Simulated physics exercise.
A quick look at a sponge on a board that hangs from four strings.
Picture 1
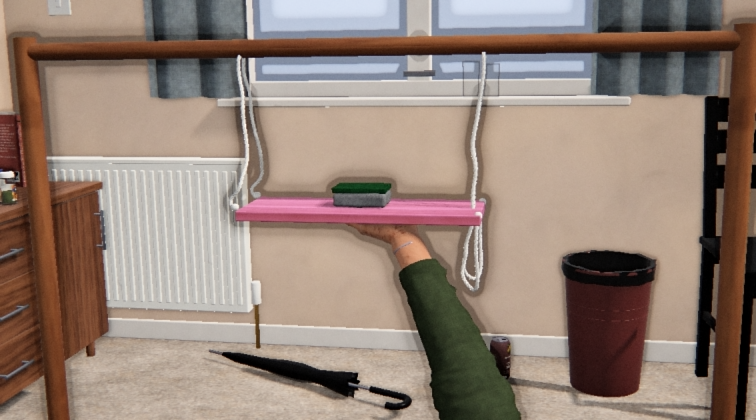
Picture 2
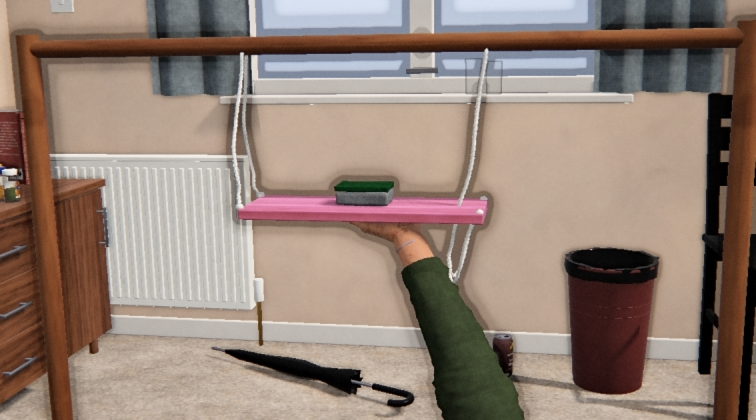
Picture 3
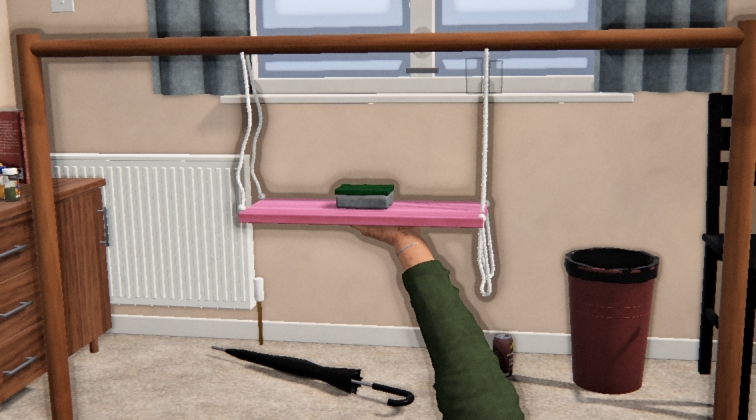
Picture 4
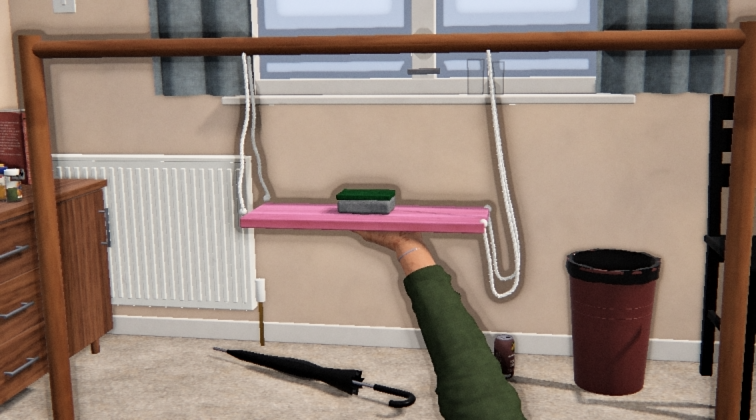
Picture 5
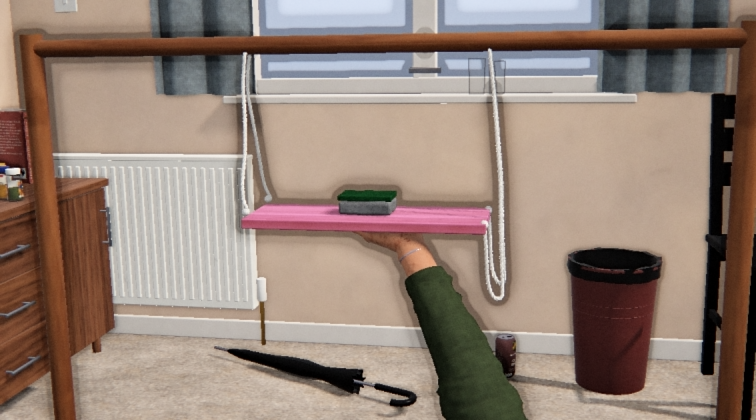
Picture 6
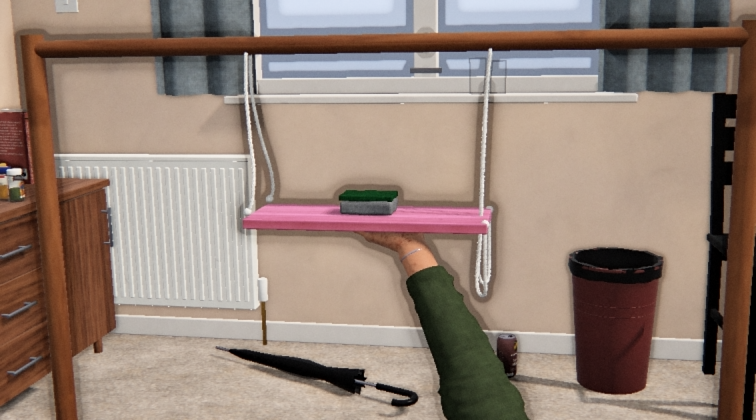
A slack white rope sways beneath a pink shelf that a hand supports under a sponge.
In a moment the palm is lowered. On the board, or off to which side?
As it turns out, the sponge goes off on the right.
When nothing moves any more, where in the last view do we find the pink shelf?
Close to (346, 284).
Then, 0.80 s past the final frame, board tipped 24° down to the right; sponge on the floor.
Then, 1.40 s past the final frame, board tipped 42° down to the right; sponge on the floor.
When it is over, board tipped 38° down to the right; sponge on the floor. The sponge tumbles from the right end.
